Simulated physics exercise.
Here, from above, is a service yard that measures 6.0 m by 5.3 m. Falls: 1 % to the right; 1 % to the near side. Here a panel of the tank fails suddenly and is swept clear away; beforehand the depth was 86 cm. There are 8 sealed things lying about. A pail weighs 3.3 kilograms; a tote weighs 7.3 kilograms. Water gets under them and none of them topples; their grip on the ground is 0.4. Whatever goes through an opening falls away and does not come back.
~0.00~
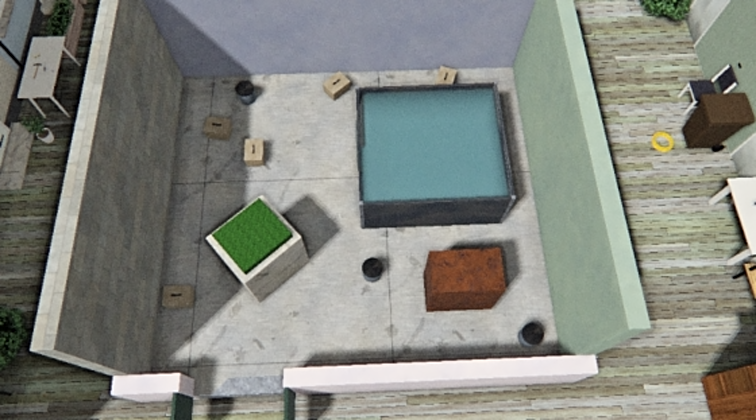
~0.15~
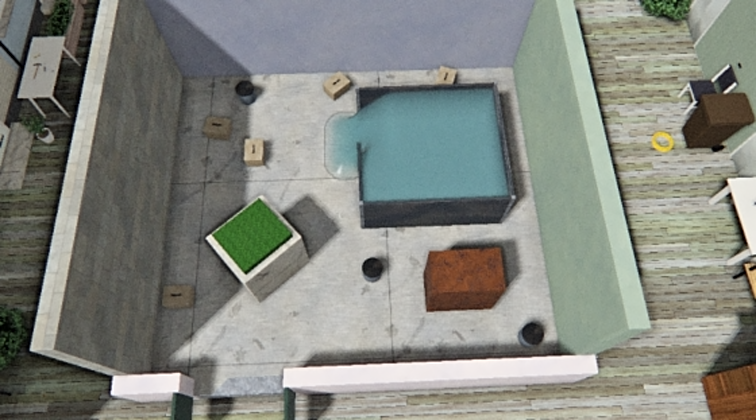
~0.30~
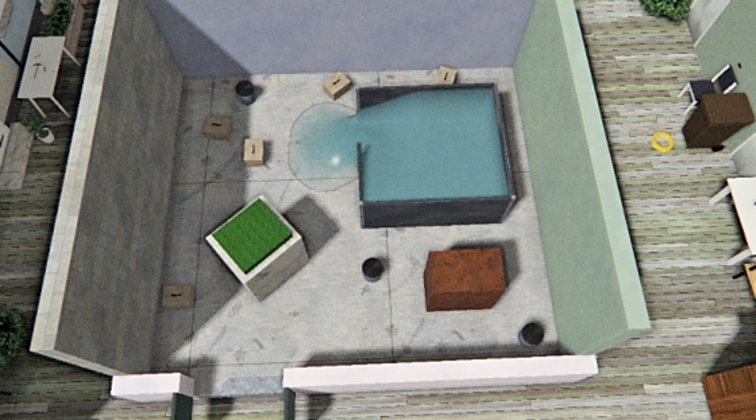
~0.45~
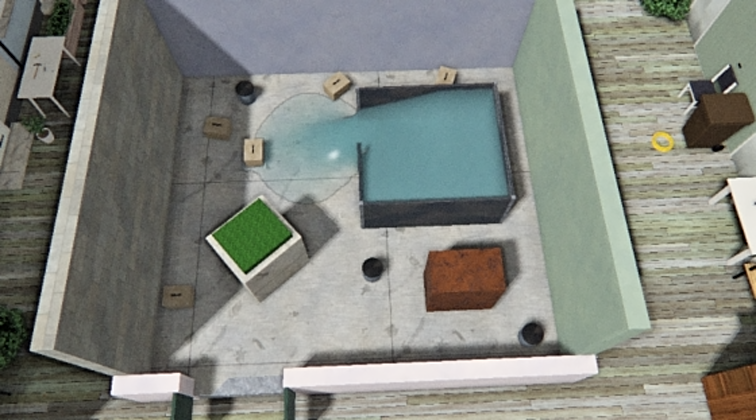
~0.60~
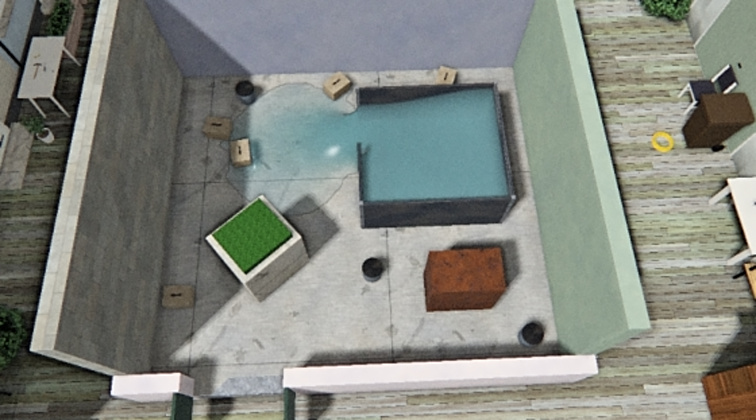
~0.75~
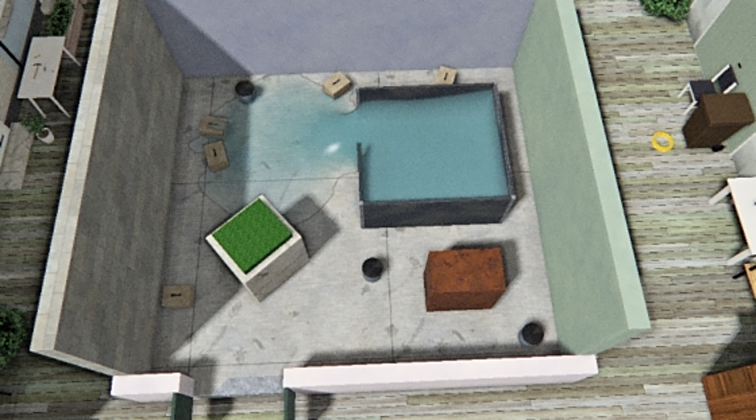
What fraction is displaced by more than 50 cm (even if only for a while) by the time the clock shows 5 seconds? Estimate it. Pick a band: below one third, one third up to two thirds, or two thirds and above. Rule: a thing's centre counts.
The share is one third up to two thirds.
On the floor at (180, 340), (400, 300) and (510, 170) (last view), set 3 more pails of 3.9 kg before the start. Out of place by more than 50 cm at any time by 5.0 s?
Beyond it, within it, within it.
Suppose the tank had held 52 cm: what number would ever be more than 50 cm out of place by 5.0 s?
In that case the number is 4.
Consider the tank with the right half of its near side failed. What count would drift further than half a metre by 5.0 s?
Then it comes to 6.
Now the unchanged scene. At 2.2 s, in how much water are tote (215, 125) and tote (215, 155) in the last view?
Roughly 43 and 30 cm.
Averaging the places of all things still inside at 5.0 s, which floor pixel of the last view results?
At about (369, 218).
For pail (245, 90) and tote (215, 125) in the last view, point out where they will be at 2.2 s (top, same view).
Somewhere around (184, 91) and (187, 114).
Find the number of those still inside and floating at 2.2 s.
Count: 3.
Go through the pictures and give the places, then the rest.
In the first frame, a tote at (254, 149) rests on the ground; a tote at (217, 125) rests on the ground; water covers 4.5 m2; 0 of 8 have shifted.
In the second frame, a tote at (254, 149), on the bottom; a tote at (217, 125), on the bottom; water covers 5.1 m2; 0 of 8 have shifted.
In the third frame, a tote at (254, 149), on the bottom; a tote at (217, 125) rests on the ground; water covers 6.2 m2; 0 of 8 have shifted.
In the fourth frame, a tote at (253, 149), on the bottom; a tote at (217, 125) rests on the ground; water covers 7.4 m2; 0 of 8 have shifted.
In the fifth frame, a tote at (240, 150), on the bottom, 23 cm from its start; a tote at (216, 125) rests on the ground; water covers 8.9 m2; 1 of 8 have shifted.
In the sixth frame, a tote at (215, 153) rests on the ground, 64 cm from its start; a tote at (213, 124), on the bottom, 6 cm from its start; 10.4 m2 under water; 2 of 8 have shifted.
After 1.1 s 3 of 8 are over 50 cm from their spots; 2 afloat.
After 2.2 s 3 of 8 are over 50 cm from their spots; 3 afloat.
After 3.5 s 5 of 8 are over 50 cm from their spots; 3 afloat.
After 5.0 s 5 of 8 are over 50 cm from their spots, and 5 have been at some point; 2 afloat.
